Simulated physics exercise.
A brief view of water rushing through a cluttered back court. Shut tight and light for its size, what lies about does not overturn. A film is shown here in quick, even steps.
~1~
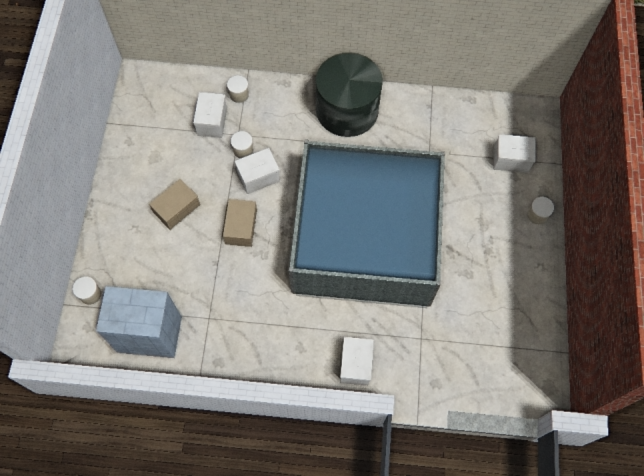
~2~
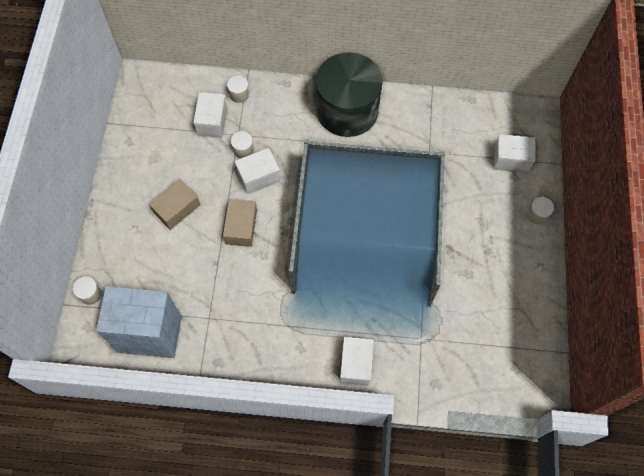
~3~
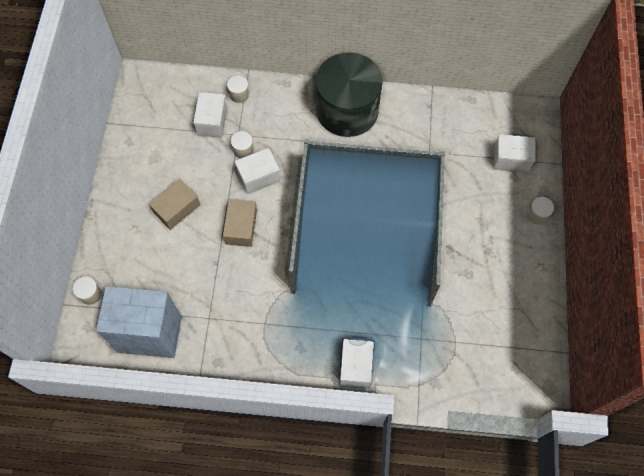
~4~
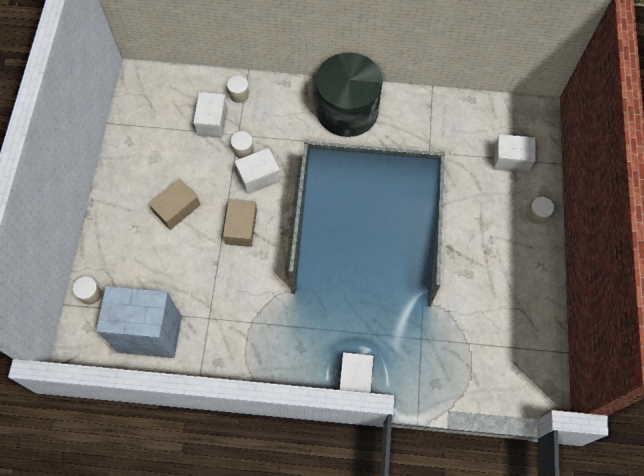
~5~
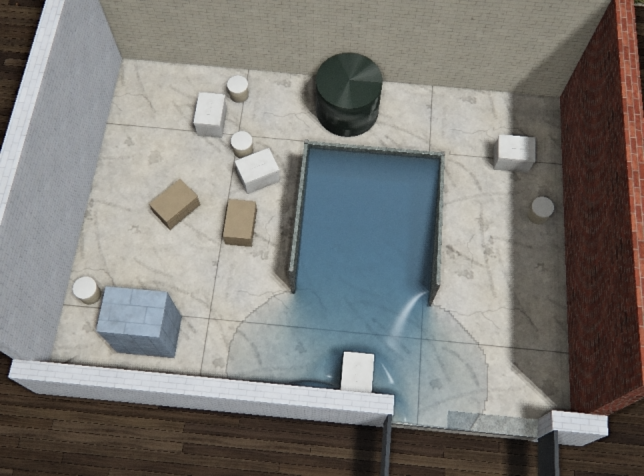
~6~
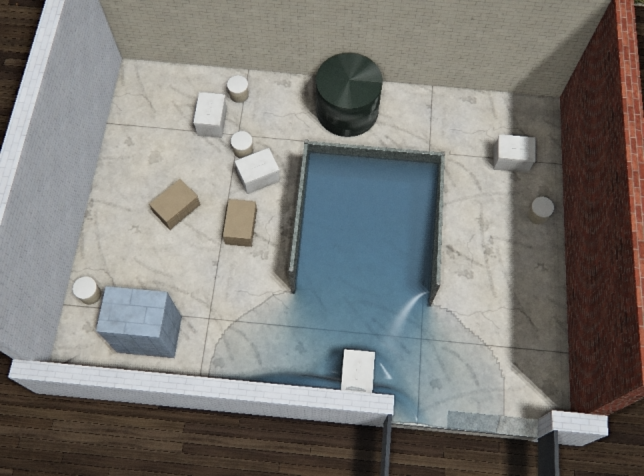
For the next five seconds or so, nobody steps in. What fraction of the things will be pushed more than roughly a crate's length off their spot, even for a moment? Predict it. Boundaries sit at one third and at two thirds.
Mid band.
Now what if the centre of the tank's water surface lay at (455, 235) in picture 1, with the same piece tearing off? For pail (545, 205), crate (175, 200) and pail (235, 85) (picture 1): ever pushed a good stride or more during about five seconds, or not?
Well, in order they come out as moved that far, stayed within it and stayed within it.
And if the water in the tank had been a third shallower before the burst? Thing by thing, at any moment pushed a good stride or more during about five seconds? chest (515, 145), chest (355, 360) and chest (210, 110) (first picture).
Note, in sequence: Within that / past that mark / within that.
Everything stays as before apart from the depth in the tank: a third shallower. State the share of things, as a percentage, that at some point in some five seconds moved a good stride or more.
Roughly 50 %.
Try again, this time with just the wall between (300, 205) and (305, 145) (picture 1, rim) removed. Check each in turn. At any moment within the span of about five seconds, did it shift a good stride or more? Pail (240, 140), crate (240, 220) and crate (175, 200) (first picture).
Well, in order they come out as over the mark, over the mark and over the mark.
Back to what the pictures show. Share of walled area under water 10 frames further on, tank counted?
Estimate: 40 %.
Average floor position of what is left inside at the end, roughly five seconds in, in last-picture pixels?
Roughly at (311, 166) in the last view.
A moment on, 0 of 10 are well off their spots; 1 afloat.
Next, 1 of 10 are well off their spots; 1 afloat.
Later, 4 of 10 are well off their spots; 2 afloat.
In the end, 5 of 10 are well off their spots, and 5 have been at some point; 4 afloat.
